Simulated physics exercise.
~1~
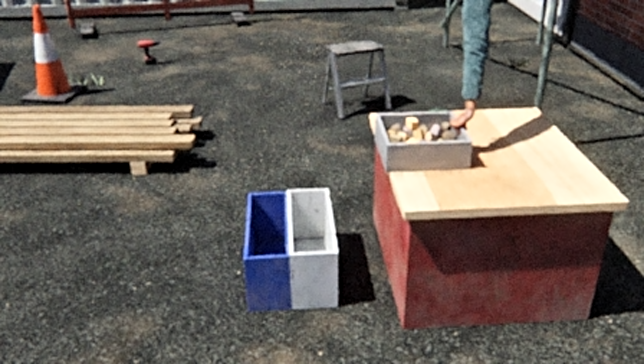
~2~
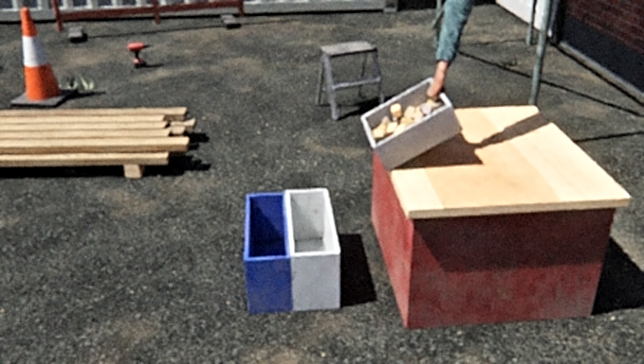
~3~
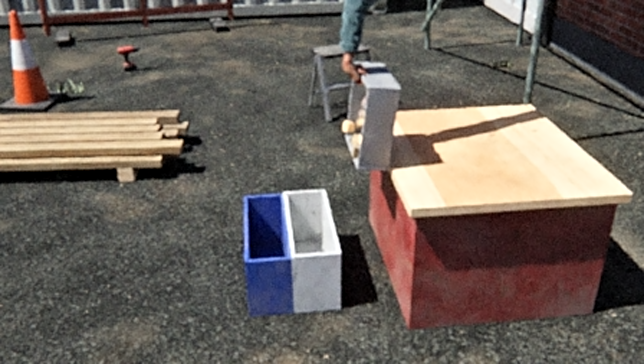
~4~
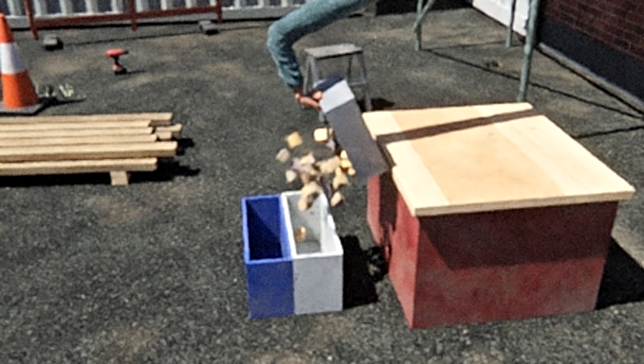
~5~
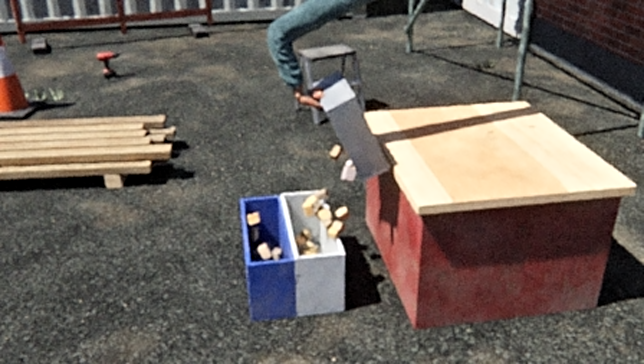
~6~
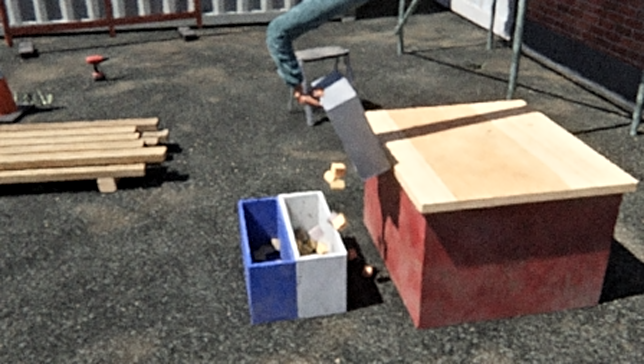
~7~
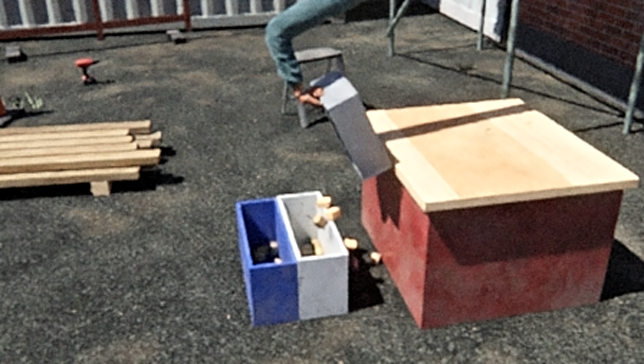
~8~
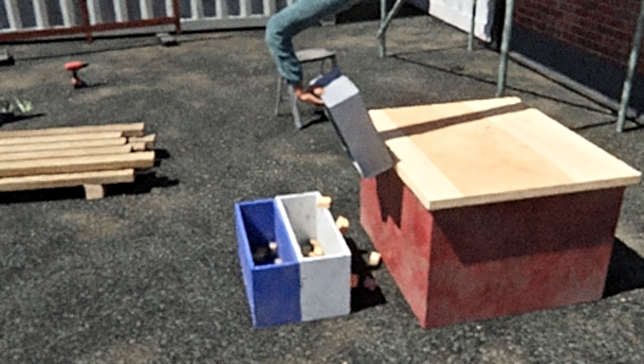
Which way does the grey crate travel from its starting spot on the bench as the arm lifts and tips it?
It moves to the left, ending up tilted over the left edge of the bench.
